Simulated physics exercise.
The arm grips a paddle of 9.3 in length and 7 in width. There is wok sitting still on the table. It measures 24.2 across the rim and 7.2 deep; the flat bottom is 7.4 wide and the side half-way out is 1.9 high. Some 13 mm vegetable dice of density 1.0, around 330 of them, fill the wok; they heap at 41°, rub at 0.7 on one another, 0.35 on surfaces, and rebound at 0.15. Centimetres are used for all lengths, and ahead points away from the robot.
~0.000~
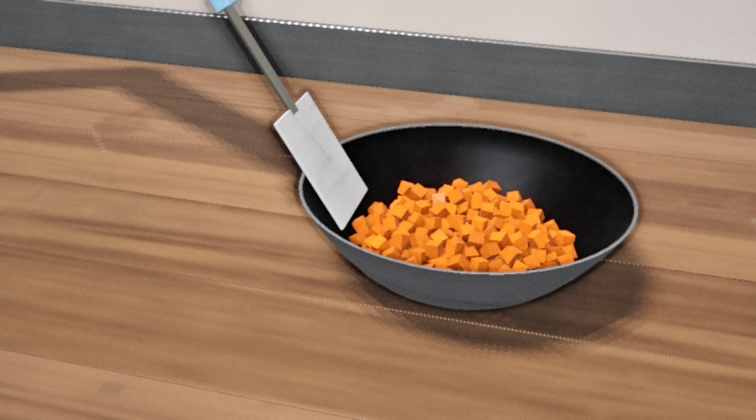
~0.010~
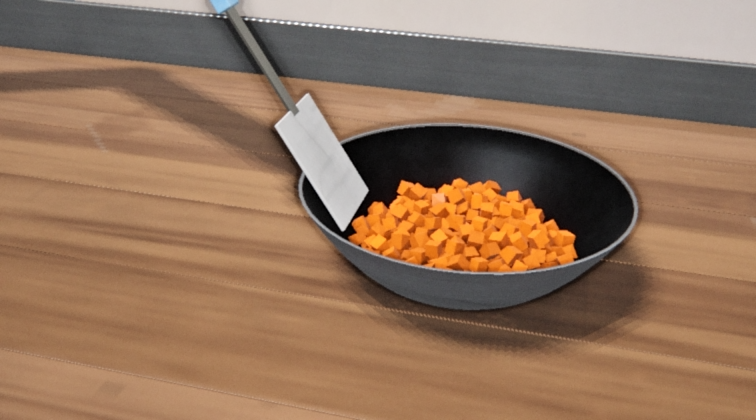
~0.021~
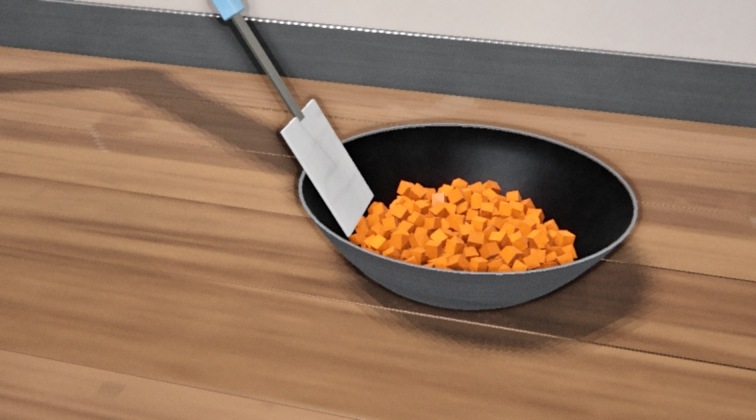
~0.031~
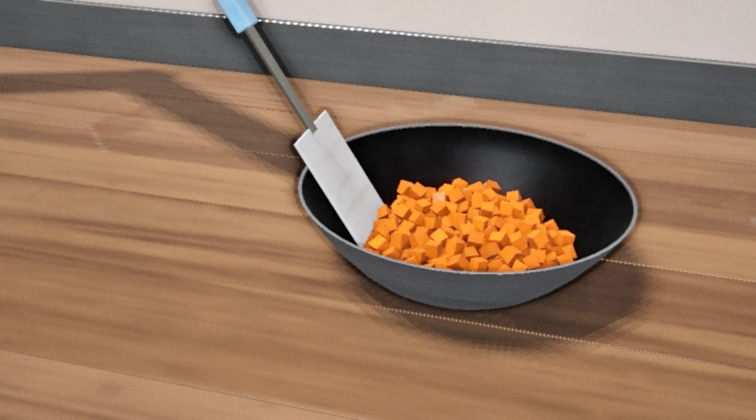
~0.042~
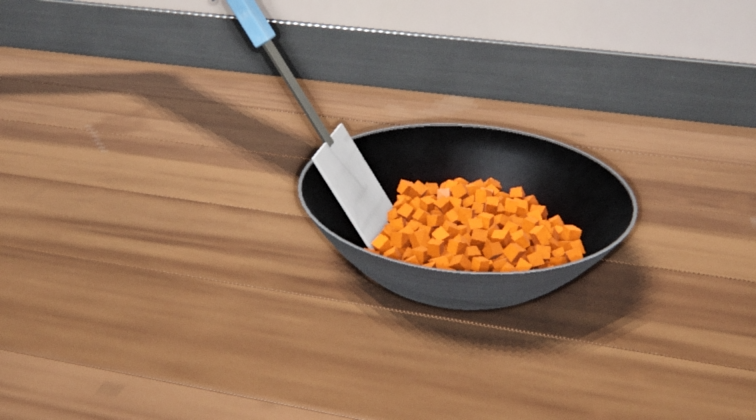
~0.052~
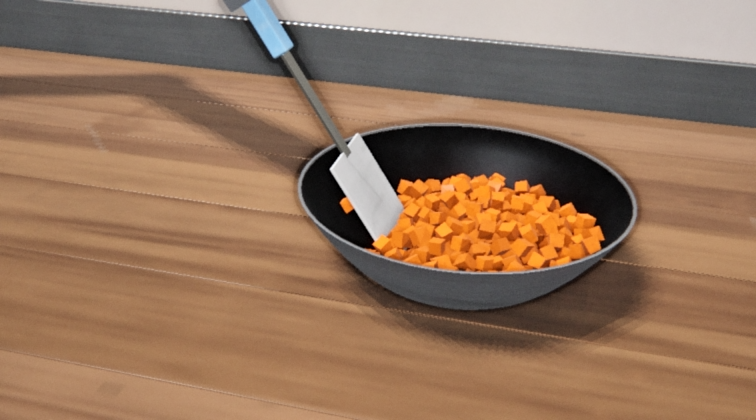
On a wooden table, a blue-handled spatula sliding down into a black wok and pushing heaped orange cubes slightly to the right.
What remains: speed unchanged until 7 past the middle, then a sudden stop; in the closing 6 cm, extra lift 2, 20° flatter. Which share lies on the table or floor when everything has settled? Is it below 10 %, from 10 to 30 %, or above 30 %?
Above 30 %.
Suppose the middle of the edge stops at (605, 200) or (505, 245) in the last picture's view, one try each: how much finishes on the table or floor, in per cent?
Try 1: Approx. 60 %; try 2: Approx. 20 %.
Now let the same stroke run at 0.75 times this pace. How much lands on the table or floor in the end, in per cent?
45 %.
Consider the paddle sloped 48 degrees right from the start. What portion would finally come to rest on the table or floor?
Somewhere around 50 per cent would end on the table or floor.
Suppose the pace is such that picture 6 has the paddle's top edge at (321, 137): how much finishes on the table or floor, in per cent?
Near 30 in a hundred.
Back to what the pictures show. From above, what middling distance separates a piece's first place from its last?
The answer is about 15 cm.
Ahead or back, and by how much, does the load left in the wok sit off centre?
I'd say close to 3.0 cm toward the front.
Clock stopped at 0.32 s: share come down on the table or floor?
Roughly 10 percent of it.
By 0.08 s, sloping 57°, highest piece 9 above the table; 332 in the wok.
By 0.10 s, sloping 51°, highest piece 12 above the table; 320 in the wok, 12 on the blade or in flight.
By 0.32 s, sloping 37°, highest piece 14 above the table; 159 in the wok, 37 on the table or floor, 136 on the blade or in flight.
By 1.37 s, sloping 37°, highest piece 8 above the table; 173 on the table or floor, 159 in the wok.
Final count, 173 on the table or floor, 159 in the wok. That is 52 % on the table or floor.
